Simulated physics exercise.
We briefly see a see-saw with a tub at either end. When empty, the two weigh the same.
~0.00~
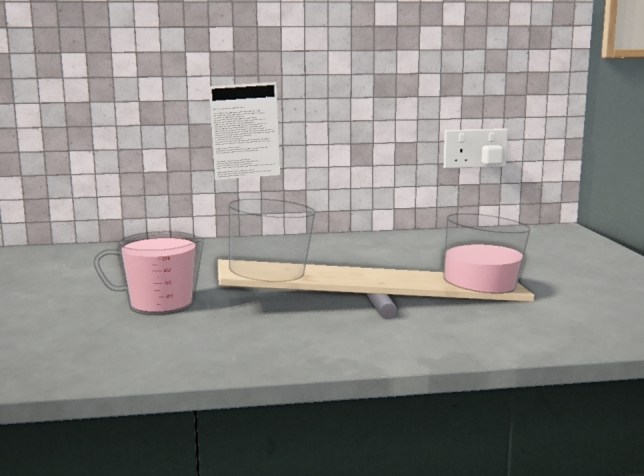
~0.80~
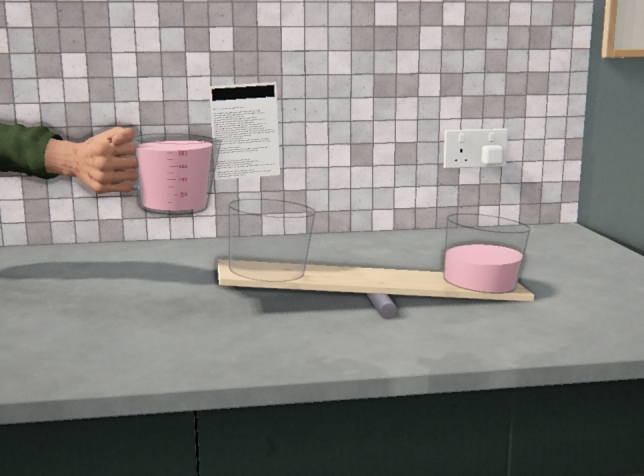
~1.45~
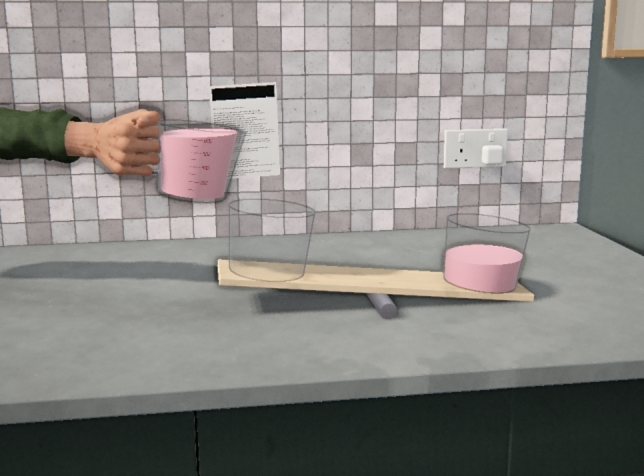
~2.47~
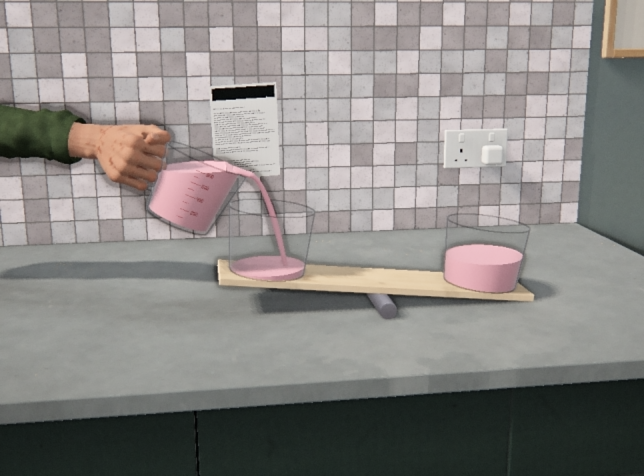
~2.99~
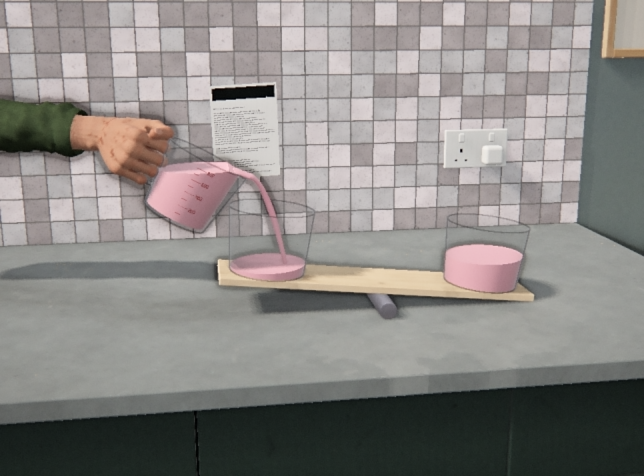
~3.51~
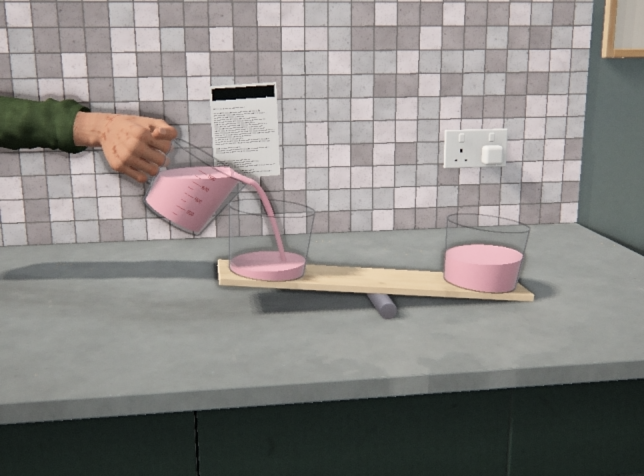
Pink milk pouring from a measuring jug, lifted and tilted by a hand, into the raised left tub on a still see-saw.
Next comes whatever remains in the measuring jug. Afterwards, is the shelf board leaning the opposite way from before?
Yes, it's going to go over, I'd say.
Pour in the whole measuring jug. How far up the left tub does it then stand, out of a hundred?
I'd guess some 65 per cent.
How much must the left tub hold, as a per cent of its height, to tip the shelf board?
My answer is about 45 per cent.
After 7.0 s, the left tub is about a third full; the shelf board leans as before.
After 9.8 s, the left tub is about half full; the shelf board has swung over, and that end is down.
After 12.4 s, the left tub is about two thirds full; the shelf board has swung over, and that end is down.
